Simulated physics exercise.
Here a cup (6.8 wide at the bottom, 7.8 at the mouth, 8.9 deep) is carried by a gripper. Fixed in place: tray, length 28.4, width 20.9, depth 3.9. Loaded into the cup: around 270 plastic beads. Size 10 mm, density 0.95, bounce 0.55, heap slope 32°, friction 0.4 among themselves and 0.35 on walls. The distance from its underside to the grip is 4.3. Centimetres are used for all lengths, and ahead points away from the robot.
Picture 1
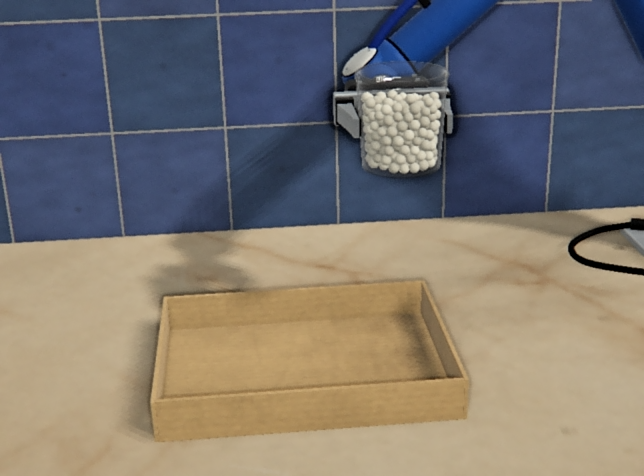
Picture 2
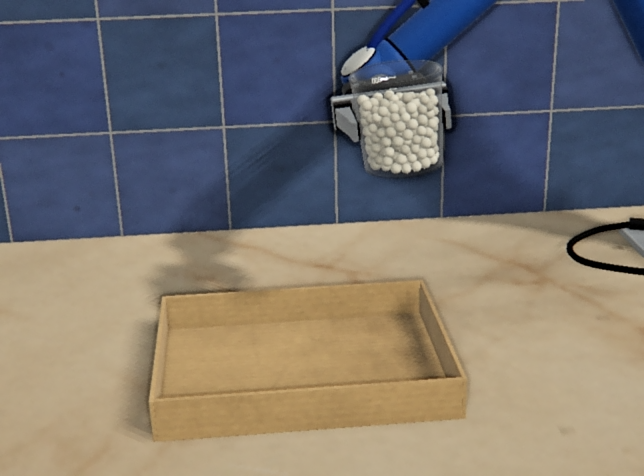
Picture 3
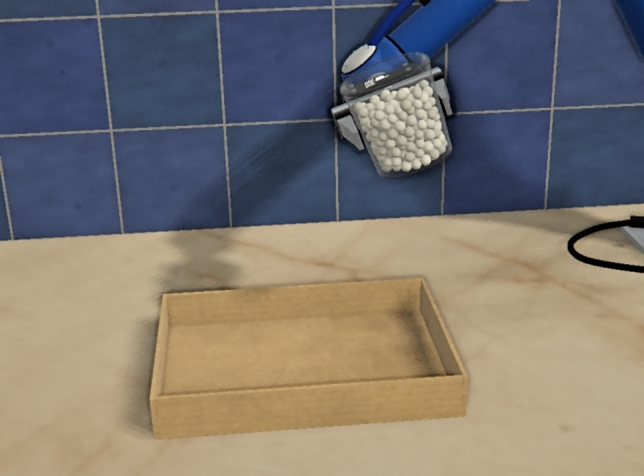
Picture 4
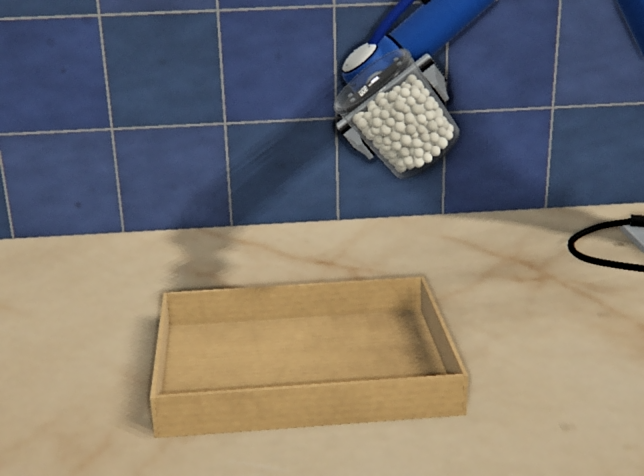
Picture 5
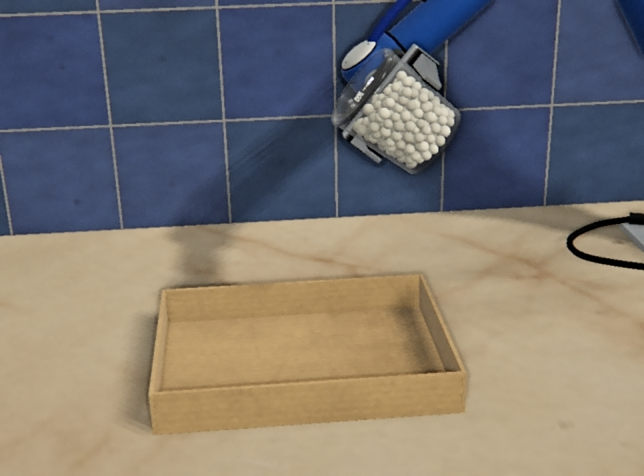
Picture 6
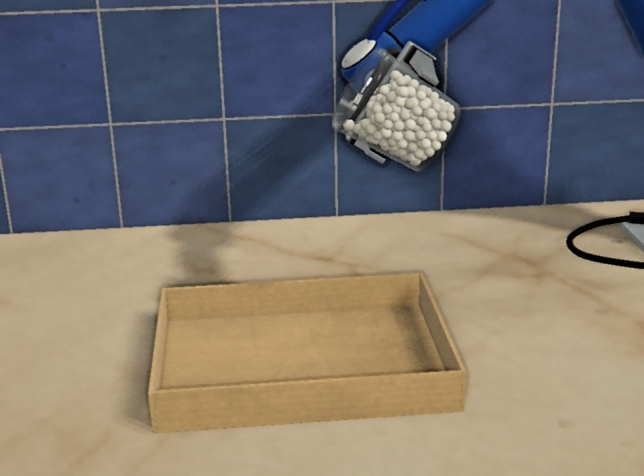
Clear cup of white beads in a robotic gripper tilting steadily to the left above an empty tan tray on a marble counter.
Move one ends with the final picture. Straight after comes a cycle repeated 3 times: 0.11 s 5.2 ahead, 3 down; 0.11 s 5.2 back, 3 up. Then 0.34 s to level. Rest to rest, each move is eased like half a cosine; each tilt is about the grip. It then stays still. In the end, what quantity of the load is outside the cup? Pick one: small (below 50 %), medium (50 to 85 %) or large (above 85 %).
Small.
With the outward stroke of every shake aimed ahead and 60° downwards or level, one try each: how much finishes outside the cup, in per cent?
Near 15 and 55 percent respectively.
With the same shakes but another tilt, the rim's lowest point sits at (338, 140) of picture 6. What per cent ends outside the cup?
Close to 60 in a hundred.
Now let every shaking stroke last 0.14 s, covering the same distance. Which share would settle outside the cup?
In that case about 15 in a hundred.
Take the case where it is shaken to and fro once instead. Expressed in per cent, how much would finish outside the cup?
My guess is near 15 per cent.
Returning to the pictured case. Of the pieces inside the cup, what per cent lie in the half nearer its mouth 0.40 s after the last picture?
Close to 50 in a hundred.
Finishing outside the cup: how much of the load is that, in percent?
Around 30 in a hundred.
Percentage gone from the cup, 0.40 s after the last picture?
By then near 15 % is out.
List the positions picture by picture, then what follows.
In the first frame, cup middle at (401, 121), level; upper third of the load around (402, 108), from x 365 to 435, top at y 95; 272 in the cup.
In the second frame, cup middle at (400, 121), tilted 5° forward; upper third of the load around (401, 108), from x 365 to 435, top at y 95.
In the third frame, cup middle at (400, 119), tilted 19° forward; upper third of the load around (403, 107), from x 360 to 440, top at y 85.
In the fourth frame, cup middle at (400, 118), tilted 37° forward; upper third of the load around (406, 106), from x 360 to 450, top at y 80.
In the fifth frame, cup middle at (399, 115), tilted 51° forward; upper third of the load around (405, 102), from x 360 to 450, top at y 75.
In the sixth frame, cup middle at (399, 114), tilted 56° forward; upper third of the load around (405, 101), from x 350 to 450, top at y 75; 272 in the cup.
Then, 0.40 s later, tilted 56° forward, highest piece 28 above the table; 228 in the cup, 24 in the tray, 1 on the table or floor, 19 in flight or on a rim.
Then, 0.80 s later, tilted 36° forward, highest piece 27 above the table; 188 in the cup, 36 in the tray, 17 on the table or floor, 31 in flight or on a rim.
Then, 1.20 s later, level, highest piece 28 above the table; 188 in the cup, 54 in the tray, 30 on the table or floor.
Then, 2.25 s later, level, highest piece 28 above the table; 188 in the cup, 54 in the tray, 30 on the table or floor.
At rest, 188 in the cup, 54 in the tray, 30 on the table or floor. That is 31 % outside the cup.
